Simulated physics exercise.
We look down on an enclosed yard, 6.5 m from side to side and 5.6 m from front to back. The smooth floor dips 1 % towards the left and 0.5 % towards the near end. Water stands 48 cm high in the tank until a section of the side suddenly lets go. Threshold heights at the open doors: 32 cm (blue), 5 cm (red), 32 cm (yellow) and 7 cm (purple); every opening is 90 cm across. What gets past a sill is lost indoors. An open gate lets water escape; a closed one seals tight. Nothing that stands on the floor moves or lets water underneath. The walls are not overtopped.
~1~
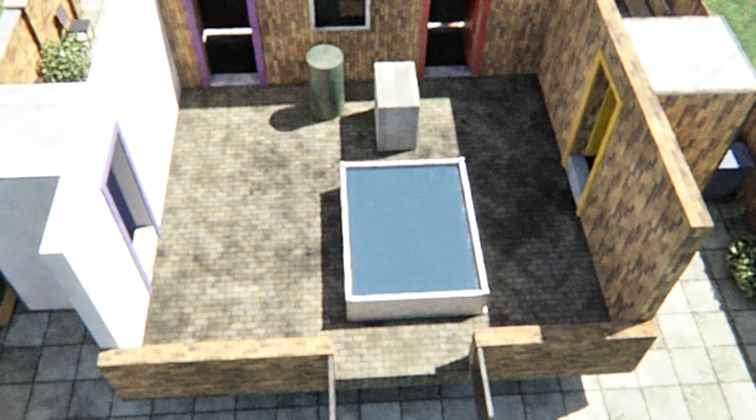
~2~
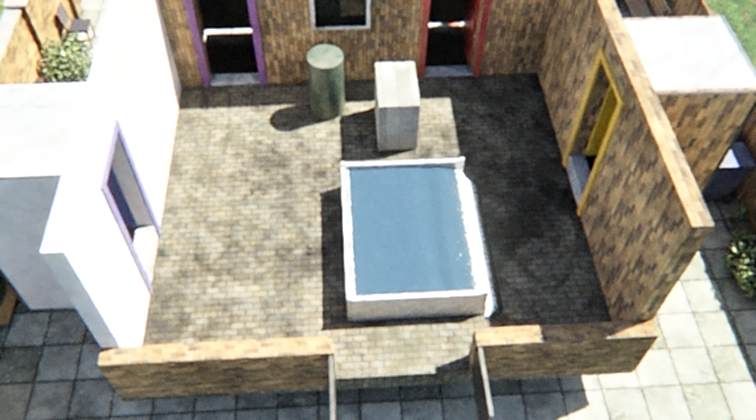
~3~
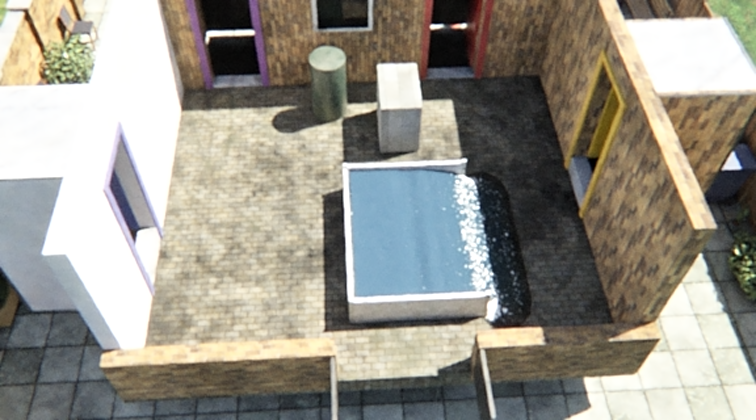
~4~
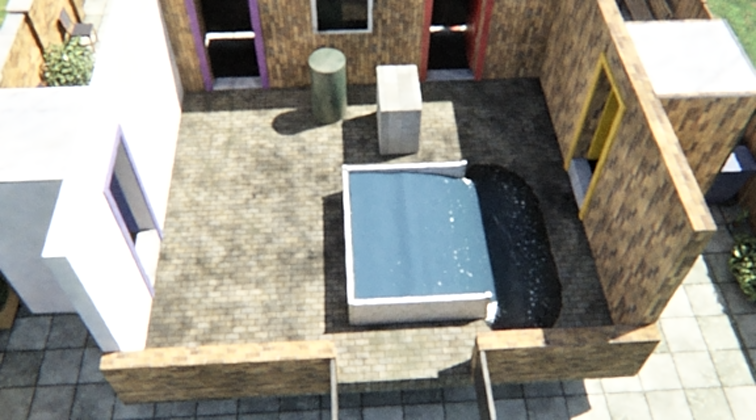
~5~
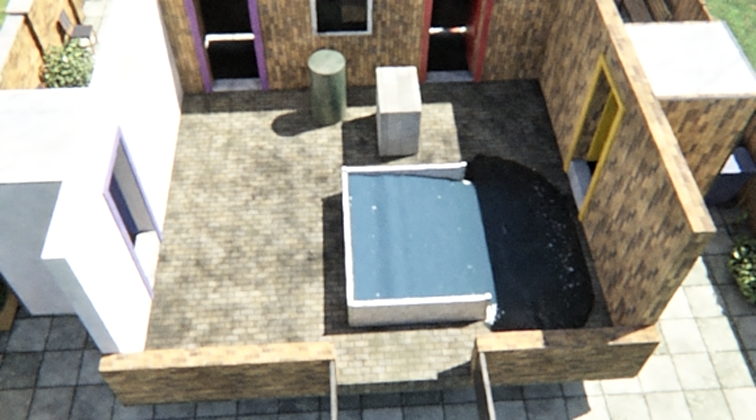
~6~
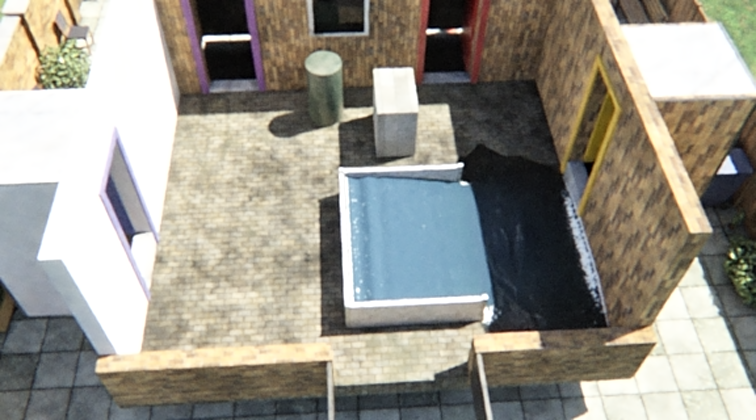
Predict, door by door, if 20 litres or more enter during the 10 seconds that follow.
The water let in: At the blue door it stays under the limit; at the red door it passes the limit; at the yellow door it stays under the limit; at the purple door it keeps below the limit.
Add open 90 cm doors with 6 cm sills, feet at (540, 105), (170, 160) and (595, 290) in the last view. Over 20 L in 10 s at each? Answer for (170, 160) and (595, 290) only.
In that order: Below, past it.
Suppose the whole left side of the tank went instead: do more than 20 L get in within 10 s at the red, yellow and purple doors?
Then: Red not over, yellow not over, purple above.
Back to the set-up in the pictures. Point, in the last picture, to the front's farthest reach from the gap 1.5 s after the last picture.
At about (532, 80).
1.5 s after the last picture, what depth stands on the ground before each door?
Depths in cm: Blue 0, red 0, yellow 25, purple 0.
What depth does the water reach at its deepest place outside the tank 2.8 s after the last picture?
About 21 cm.
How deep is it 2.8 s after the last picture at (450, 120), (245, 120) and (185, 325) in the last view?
Roughly 3, 0 and 0 cm, in turn.
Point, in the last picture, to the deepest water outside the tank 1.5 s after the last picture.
Near (614, 352).
Then, 0.7 s after the last picture water covers 20 % of the floor and is deepest (34 cm) near (571, 246); blue door not reached, red door not reached, yellow door 27 cm at the sill, 0 L in, purple door not reached.
Then, 1.5 s after the last picture water covers 25 % of the floor and is deepest (37 cm) near (614, 352); blue door not reached, red door not reached, yellow door 25 cm at the sill, 0 L in, purple door not reached.
Then, 2.8 s after the last picture water covers 45 % of the floor and is deepest (21 cm) near (575, 354); blue door not reached, red door 12 cm at the sill, 8 L in, yellow door 15 cm at the sill, 0 L in, purple door not reached.
Then, 5.3 s after the last picture water covers 70 % of the floor and is deepest (16 cm) near (329, 88); blue door 5 cm at the sill, 0 L in, red door 10 cm at the sill, 53 L in, yellow door 6 cm at the sill, 0 L in, purple door 3 cm at the sill, 0 L in.
Then, 9.3 s after the last picture water covers 90 % of the floor and is deepest (12 cm) near (549, 356); blue door 6 cm at the sill, 0 L in, red door 6 cm at the sill, 80 L in, yellow door 7 cm at the sill, 0 L in, purple door 2 cm at the sill, 0 L in.
